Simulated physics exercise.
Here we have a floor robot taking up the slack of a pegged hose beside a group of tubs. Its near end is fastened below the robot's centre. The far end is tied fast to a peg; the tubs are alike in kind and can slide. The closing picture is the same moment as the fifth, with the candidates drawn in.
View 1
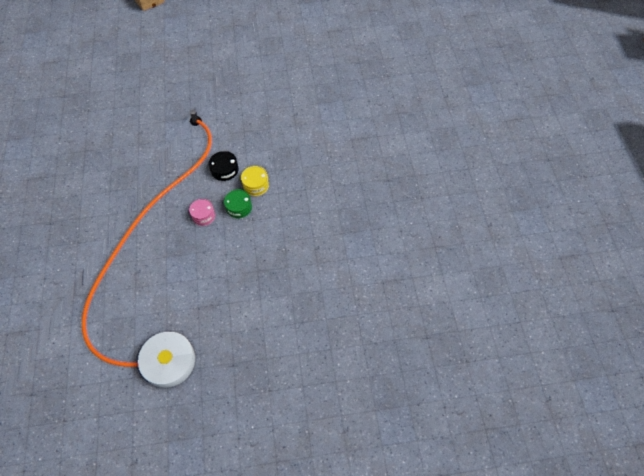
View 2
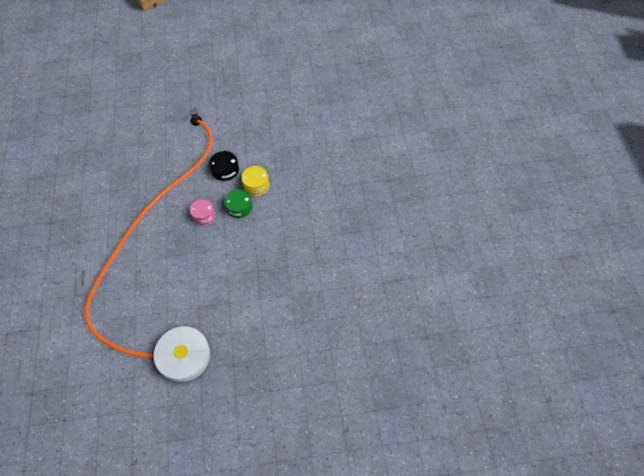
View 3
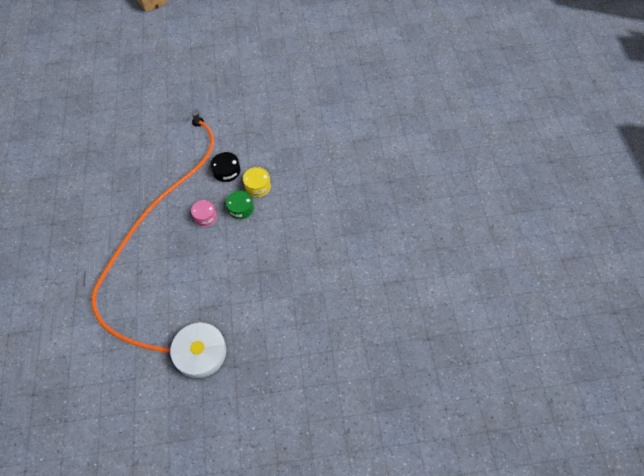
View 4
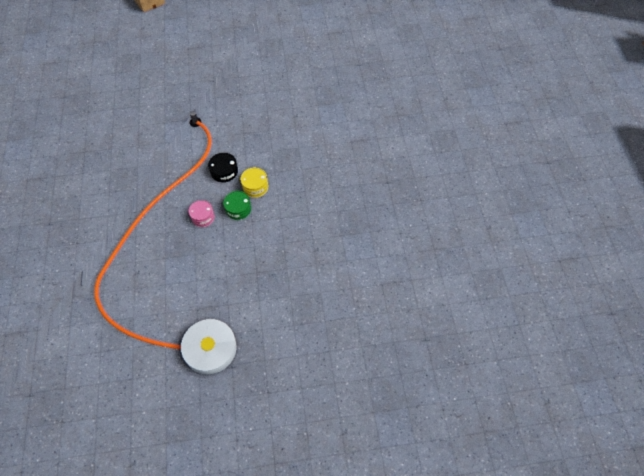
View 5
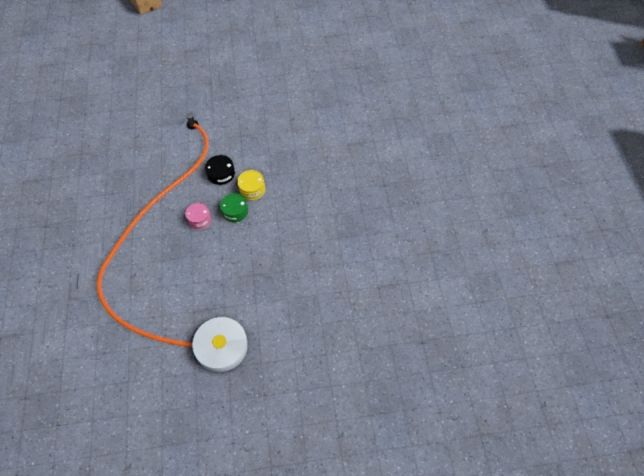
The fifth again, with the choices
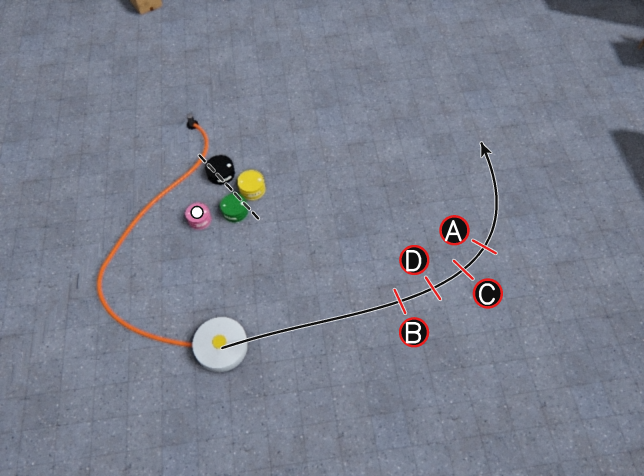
On a grey paved floor, a round white robot with a yellow centre sits at one end of a curving orange hose pegged at the far end, beside black, yellow, green and pink tubs. The robot slides right and slightly upward, drawing the hose's lower bend along, while the tubs stay in place.
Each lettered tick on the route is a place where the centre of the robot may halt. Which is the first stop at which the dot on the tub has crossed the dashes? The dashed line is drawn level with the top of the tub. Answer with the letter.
A is the first stop that does it.
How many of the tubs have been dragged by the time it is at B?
The count is none.
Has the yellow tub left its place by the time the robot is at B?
No.
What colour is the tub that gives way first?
The pink tub.
On the marked copy, A at (484, 247); B at (400, 301); C at (463, 270); D at (433, 288); the dashed line at (227, 185); the route from (222, 348) via (438, 286) to (481, 143); the white dot at (197, 212).
Following A. Soon after the start, robot (326, 317); pink tub (198, 216).
Later, robot (424, 289); pink tub (199, 216).
In the end, robot (486, 243); yellow tub (258, 174); green tub (255, 196); pink tub (236, 185); the dot on the pink tub is over the dashed line.
As for the rest, B leaves the dotted tub short, at (198, 216); C leaves the dotted tub short, at (220, 195); D leaves the dotted tub short, at (204, 213).
